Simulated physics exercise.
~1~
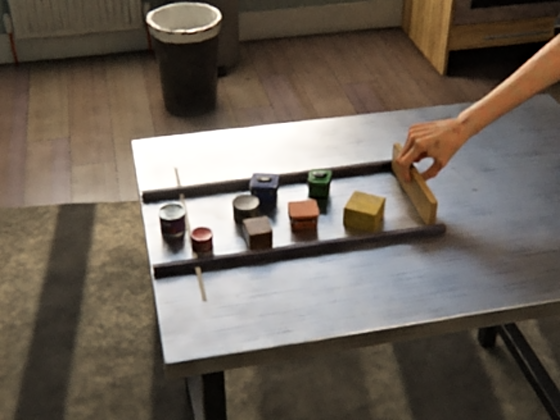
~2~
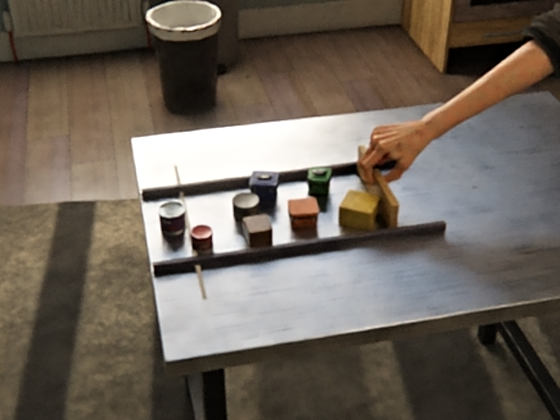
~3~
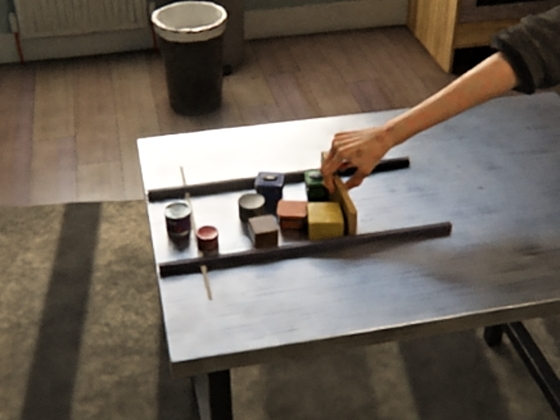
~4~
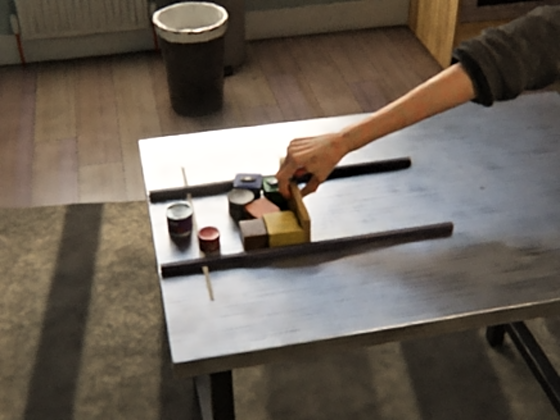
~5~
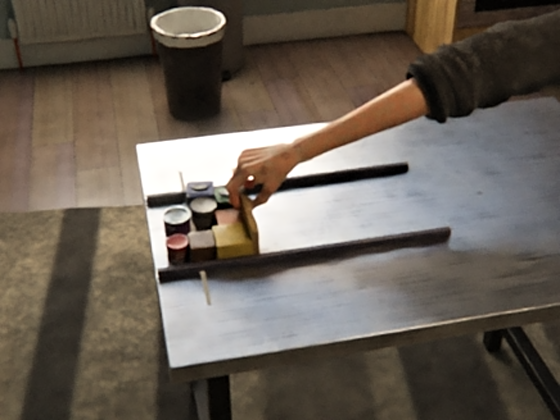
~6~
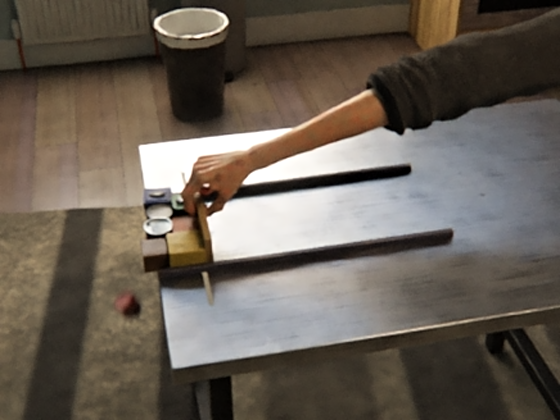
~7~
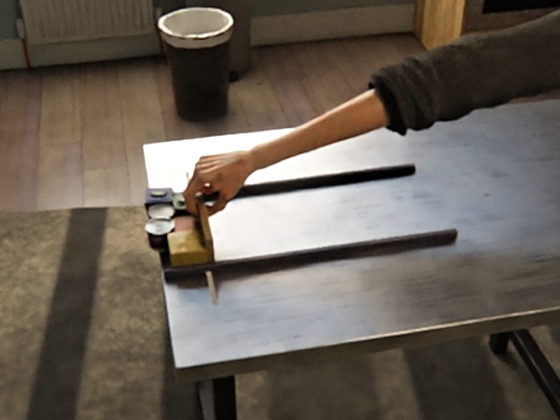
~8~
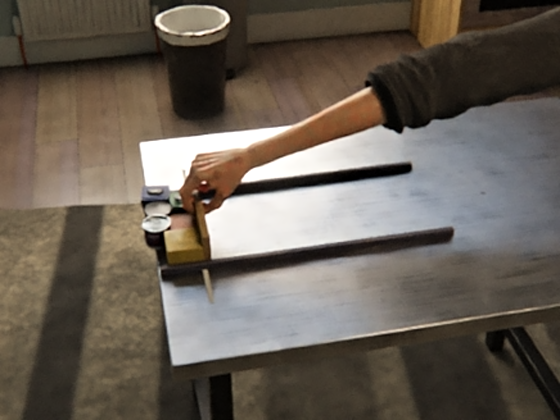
The footage shows a hand sliding an upright board leftward between two dark rails on a table, gathering small blocks and tins toward the end. A red tin and then a brown block drop off, while the board stops and the remaining pieces stay crowded at the edge.
